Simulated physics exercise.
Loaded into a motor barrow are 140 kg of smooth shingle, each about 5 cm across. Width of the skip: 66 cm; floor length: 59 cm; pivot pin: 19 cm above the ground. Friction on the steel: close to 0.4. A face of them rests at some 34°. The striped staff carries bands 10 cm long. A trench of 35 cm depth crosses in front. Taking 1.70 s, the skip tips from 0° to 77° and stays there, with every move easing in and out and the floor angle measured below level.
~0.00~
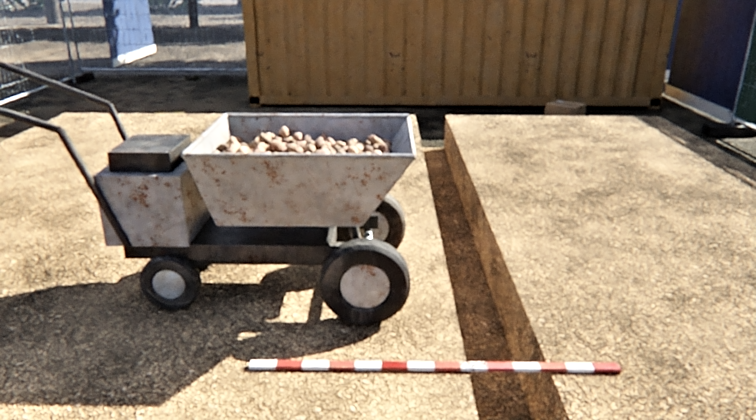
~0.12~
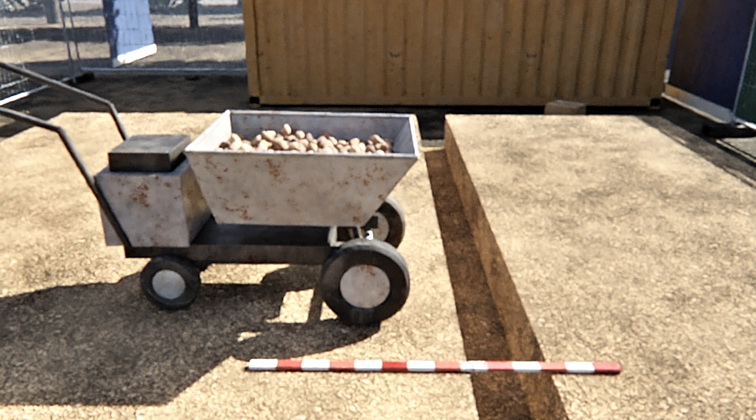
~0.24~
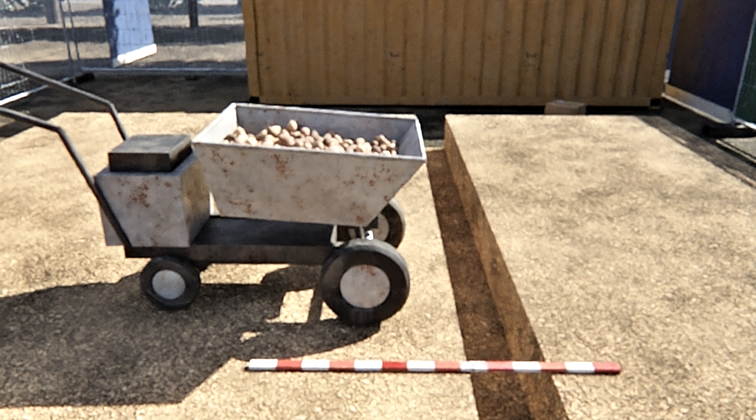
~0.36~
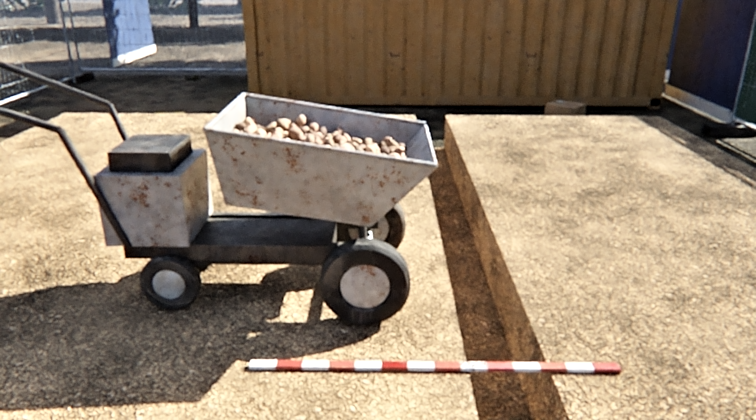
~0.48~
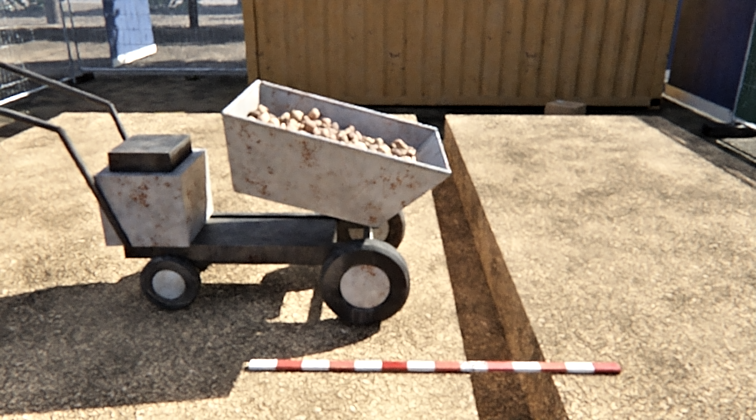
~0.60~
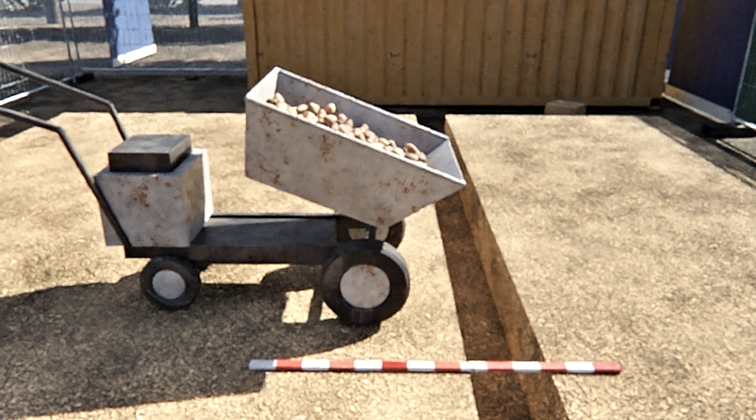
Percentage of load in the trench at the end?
42 per cent.
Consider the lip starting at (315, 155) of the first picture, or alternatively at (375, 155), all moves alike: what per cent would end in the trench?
The first gives about 70 percent and the second about 80 percent.
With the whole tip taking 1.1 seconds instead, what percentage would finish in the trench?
Something close to 35 per cent.
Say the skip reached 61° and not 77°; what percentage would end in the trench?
With that change, near 35 per cent.
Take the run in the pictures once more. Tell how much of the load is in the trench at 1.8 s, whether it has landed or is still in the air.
Approx. 15 % of the load.
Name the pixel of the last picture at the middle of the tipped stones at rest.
Around (538, 285).
After 1.3 s the floor is at 65°; 99 % in the skip, 1 % in the trench; the foremost stones are at (519, 250).
After 1.8 s the floor is at 77°; 36 % in the skip, 15 % in the trench, 49 % past the trench; the foremost stones are at (658, 277).
After 2.2 s the floor is at 77°; 12 % in the skip, 28 % in the trench, 60 % past the trench; the foremost stones are at (728, 277).
After 4.1 s the floor is at 77°; 0 % in the skip, 42 % in the trench, 58 % past the trench; the foremost stones are past the picture's edge.
